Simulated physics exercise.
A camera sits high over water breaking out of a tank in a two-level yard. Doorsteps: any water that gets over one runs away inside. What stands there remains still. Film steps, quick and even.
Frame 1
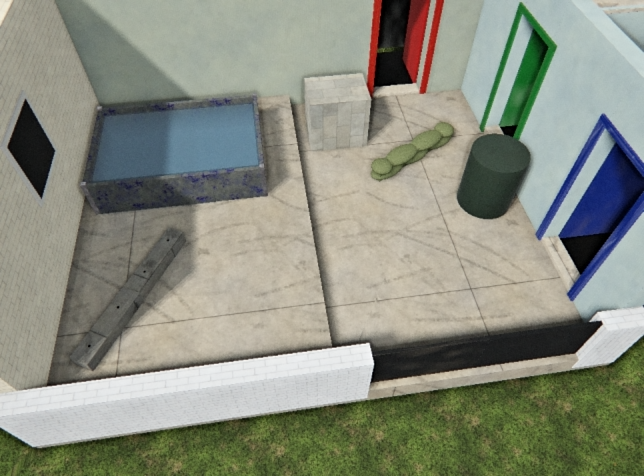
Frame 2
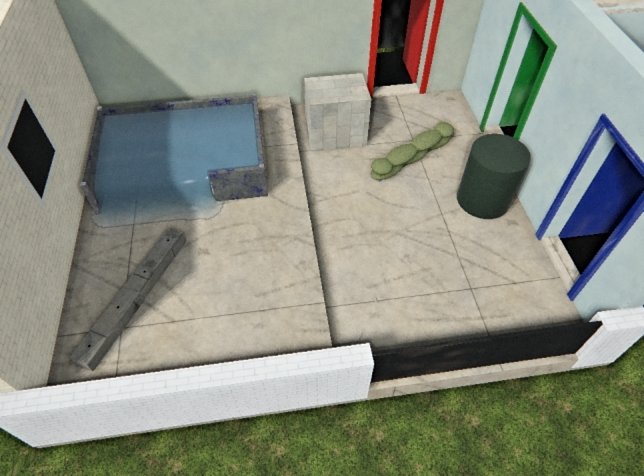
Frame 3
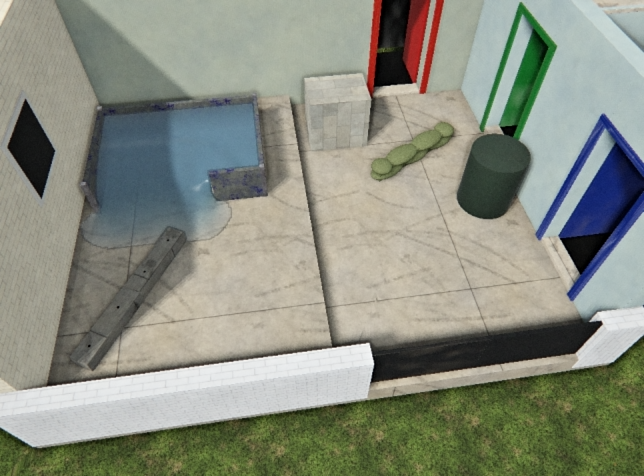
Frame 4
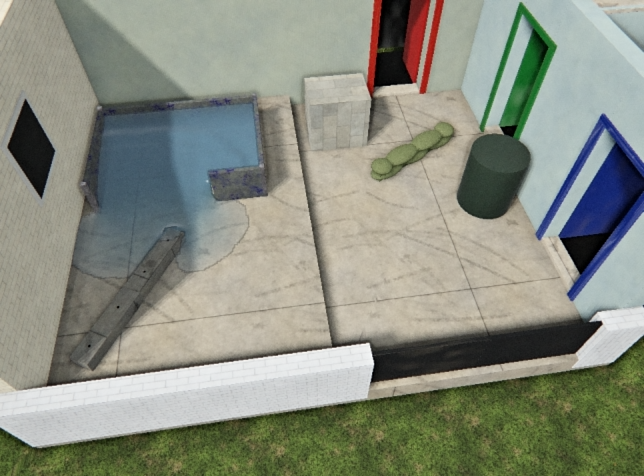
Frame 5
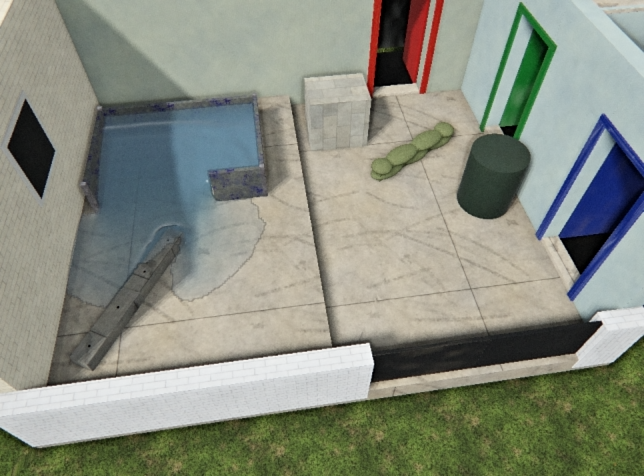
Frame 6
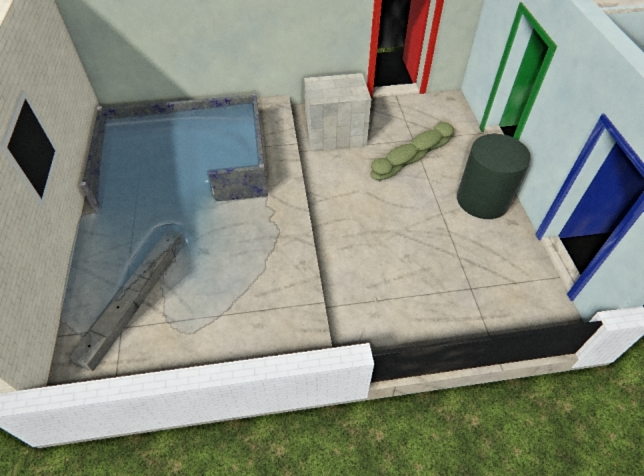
The clip opens on still water in a stone-walled tank in the corner of a walled yard. Part of the front wall vanishes, and water pours through the gap onto the paving. The sheet spreads forward, reaches the slanting grey beam, then flows around it, widening toward the low white wall.
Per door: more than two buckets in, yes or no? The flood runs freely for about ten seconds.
Green door no, blue door yes, red door no.
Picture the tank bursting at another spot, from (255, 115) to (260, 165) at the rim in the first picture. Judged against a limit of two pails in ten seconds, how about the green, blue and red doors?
In order, green door remains short of it, blue door overshoots the limit, red door overshoots the limit.
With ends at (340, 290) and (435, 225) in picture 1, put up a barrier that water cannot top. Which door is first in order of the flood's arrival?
First: The door marked blue.
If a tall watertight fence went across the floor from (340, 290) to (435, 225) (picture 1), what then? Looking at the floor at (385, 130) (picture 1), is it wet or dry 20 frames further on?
Spared.
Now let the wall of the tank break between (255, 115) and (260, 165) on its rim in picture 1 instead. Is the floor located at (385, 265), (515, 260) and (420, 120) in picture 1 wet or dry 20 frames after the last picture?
First soaked through, second soaked through, third soaked through.
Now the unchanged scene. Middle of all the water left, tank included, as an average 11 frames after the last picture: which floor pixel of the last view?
Close to (164, 239), I reckon.
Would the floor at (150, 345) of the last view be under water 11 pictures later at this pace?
Outcome at that point: Inundated.
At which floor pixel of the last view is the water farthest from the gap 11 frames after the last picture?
I'd go with roughly (438, 360).
A moment on, water covers 25 % of the floor; the green door not reached, the blue door not reached, the red door not reached.
Next, water covers 35 % of the floor; the green door not reached, the blue door not reached, the red door not reached.
Then, water covers 45 % of the floor; the green door not reached, the blue door not reached, the red door not reached.
Later, water covers 75 % of the floor; the green door wet at the sill, nothing in, the blue door over two buckets in, the red door not reached.
In the end, water covers 85 % of the floor; the green door wet at the sill, nothing in, the blue door far over two buckets in, the red door wet at the sill, nothing in.
